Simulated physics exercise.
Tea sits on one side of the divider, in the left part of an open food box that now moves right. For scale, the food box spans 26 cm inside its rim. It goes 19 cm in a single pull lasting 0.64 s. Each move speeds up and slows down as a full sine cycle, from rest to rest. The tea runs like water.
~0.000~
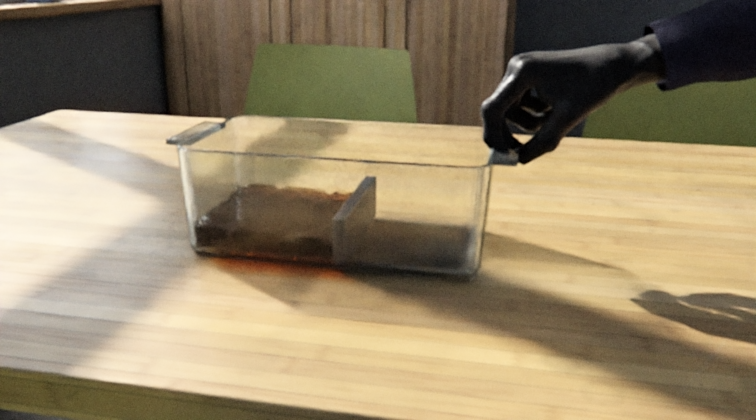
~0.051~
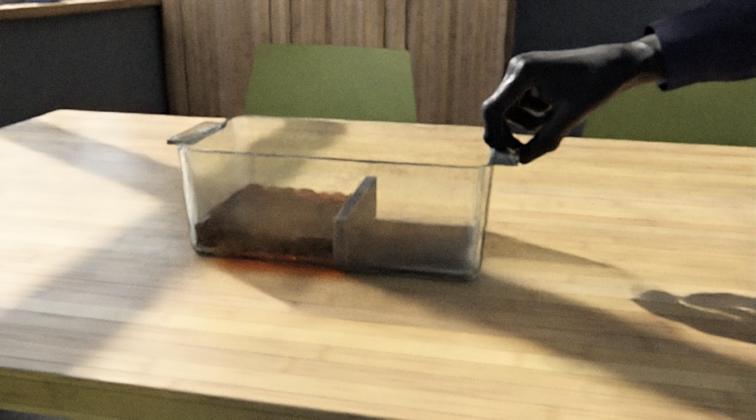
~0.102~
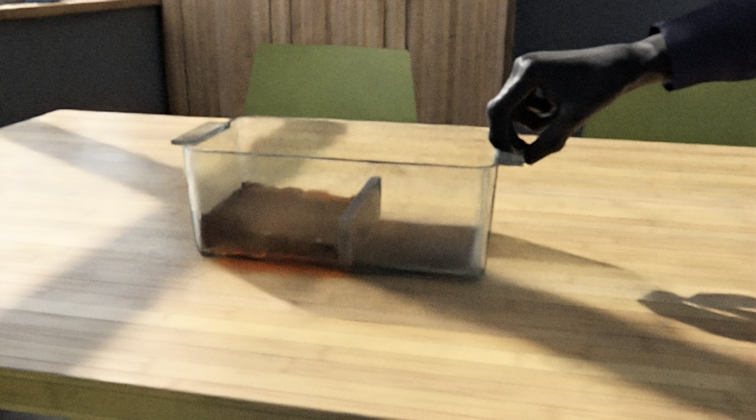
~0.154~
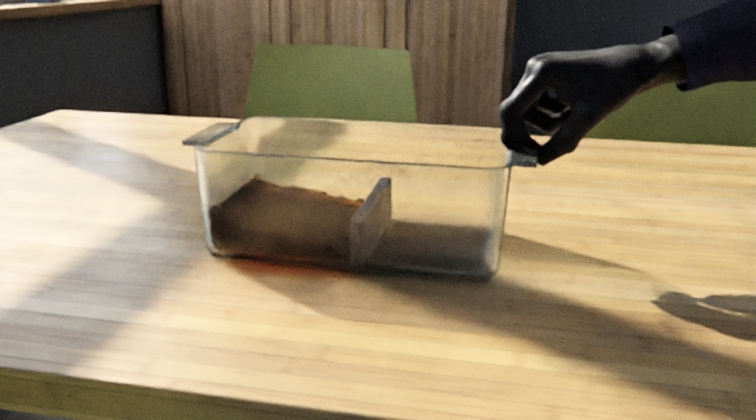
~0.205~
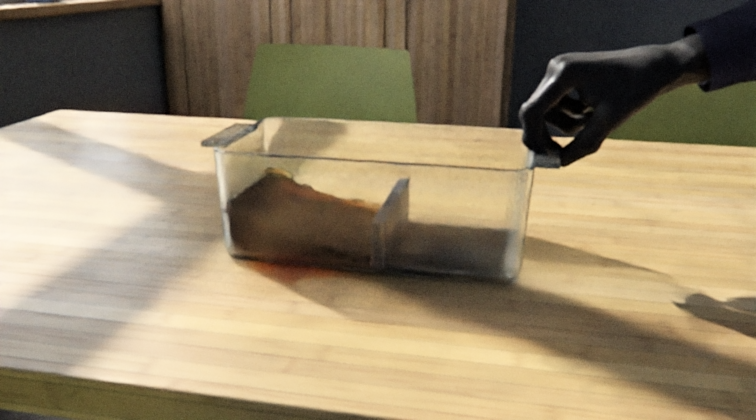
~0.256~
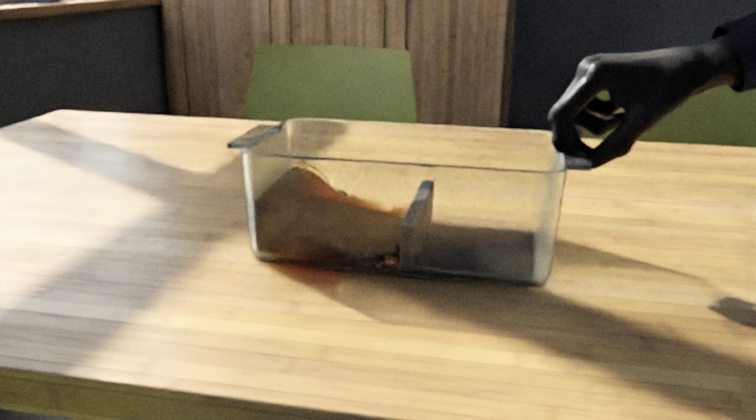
The clear food box slides right under a dark hand as the tea inside slopes up leftward.
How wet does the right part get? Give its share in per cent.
Roughly 25 per cent ends on the right.
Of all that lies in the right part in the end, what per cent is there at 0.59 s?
Near 80 in a hundred.
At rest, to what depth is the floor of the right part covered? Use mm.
Some 8 mm deep.
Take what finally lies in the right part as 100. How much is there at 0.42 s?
About 0 per cent.
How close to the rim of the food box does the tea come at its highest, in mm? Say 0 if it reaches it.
Some 10 mm.
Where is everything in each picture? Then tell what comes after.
In the first frame, it has moved 0.0 cm; in the food box the surface runs from (220, 201) to (353, 212), rim (493, 149); the top of the divider is at (341, 220).
In the second frame, it has moved 0.1 cm; in the food box the surface runs from (220, 200) to (353, 212).
In the third frame, it has moved 0.5 cm; in the food box the surface runs from (224, 197) to (358, 216).
In the fourth frame, it has moved 1.6 cm; in the food box the surface runs from (233, 189) to (363, 219).
In the fifth frame, it has moved 3.4 cm; in the food box the surface runs from (250, 183) to (359, 219).
In the sixth frame, it has moved 5.8 cm; in the food box the surface runs from (274, 180) to (361, 217).
Then, 0.42 s in, it has gone 15 cm; 0 per cent is on the right side and 0 is out of the food box.
Then, 0.59 s in, it has gone 19 cm; 20 per cent is on the right side and 1 is out of the food box.
Then, 0.76 s in, it has gone 19 cm; 25 per cent is on the right side and 1 is out of the food box.
Then, 0.93 s in, it has gone 19 cm; 25 per cent is on the right side and 1 is out of the food box.
Finally, 25 per cent is on the right side and 1 is out of the food box.
